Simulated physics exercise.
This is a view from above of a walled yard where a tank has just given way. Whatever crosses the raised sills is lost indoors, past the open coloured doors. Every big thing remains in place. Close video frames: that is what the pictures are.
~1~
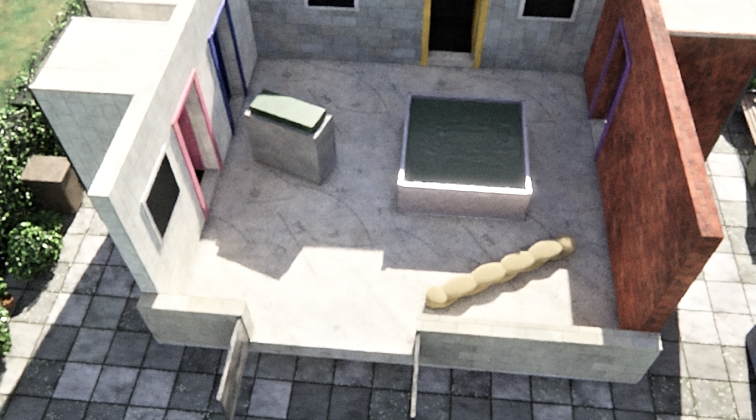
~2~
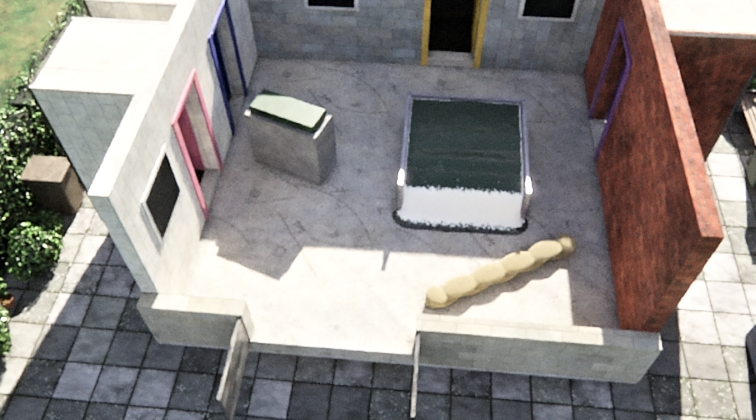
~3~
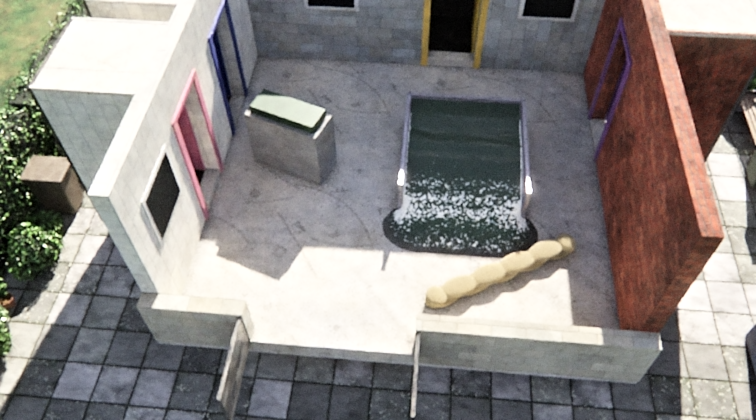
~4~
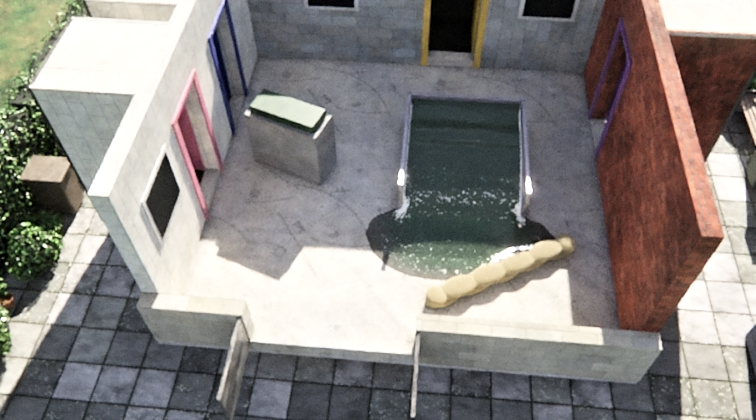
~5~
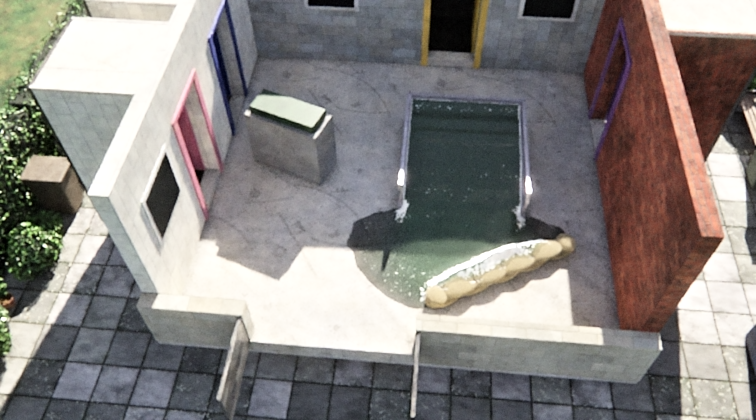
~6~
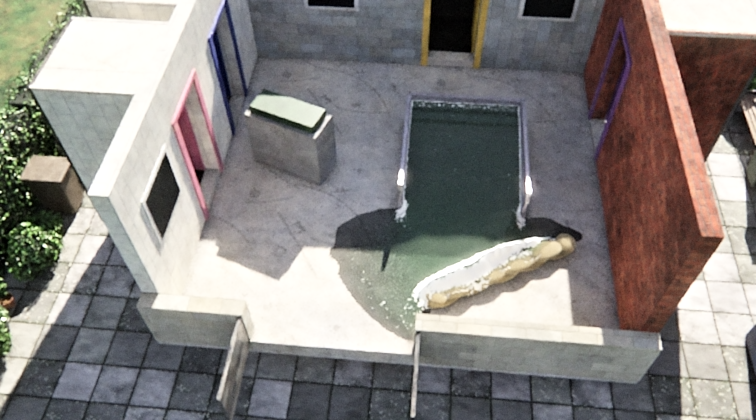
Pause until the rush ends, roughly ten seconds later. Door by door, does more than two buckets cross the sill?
At the end, blue door: Little enough water; pink door: Little enough water; purple door: Little enough water; yellow door: Little enough water.
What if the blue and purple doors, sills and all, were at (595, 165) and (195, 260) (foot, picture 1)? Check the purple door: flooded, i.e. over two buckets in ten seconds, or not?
The purple one tops the limit, as far as I can tell.
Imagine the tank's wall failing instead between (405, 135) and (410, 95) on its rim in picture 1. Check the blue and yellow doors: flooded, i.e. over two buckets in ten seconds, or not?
Here's my take: Blue surpasses the limit, and yellow fails to reach the limit too.
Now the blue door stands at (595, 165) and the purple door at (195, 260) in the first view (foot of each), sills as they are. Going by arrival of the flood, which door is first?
The door marked blue.
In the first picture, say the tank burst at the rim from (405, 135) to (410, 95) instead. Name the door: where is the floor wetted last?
You want the door marked purple.
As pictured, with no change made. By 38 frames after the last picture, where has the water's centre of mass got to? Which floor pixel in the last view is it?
I'd place it roughly at (412, 209).
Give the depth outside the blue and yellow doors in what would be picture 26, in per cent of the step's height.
I'd put the first at close to 0 per cent and the second at close to 0 per cent.
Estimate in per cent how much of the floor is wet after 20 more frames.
It should be close to 50 %.
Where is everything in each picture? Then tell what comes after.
In the first frame, still water in the tank at (465, 143).
In the second frame, water pours out at (461, 207) and has run to (400, 219).
In the third frame, the front is at (388, 227), out from the gap at (461, 208).
In the fourth frame, the front is at (378, 248), out from the gap at (461, 208).
In the fifth frame, the front is at (397, 297), out from the gap at (461, 209).
In the sixth frame, water pours out at (461, 209) and has run to a hidden place.
A moment on, water covers 30 % of the floor; the blue door not reached, the pink door not reached, the purple door not reached, the yellow door not reached.
Next, water covers 40 % of the floor; the blue door not reached, the pink door not reached, the purple door not reached, the yellow door not reached.
Then, water covers 50 % of the floor; the blue door not reached, the pink door wet at the sill, nothing in, the purple door wet at the sill, nothing in, the yellow door not reached.
Later, water covers 70 % of the floor; the blue door wet at the sill, nothing in, the pink door wet at the sill, nothing in, the purple door wet at the sill, nothing in, the yellow door wet at the sill, nothing in.
In the end, water covers 90 % of the floor; the blue door wet at the sill, nothing in, the pink door wet at the sill, nothing in, the purple door wet at the sill, nothing in, the yellow door wet at the sill, nothing in.
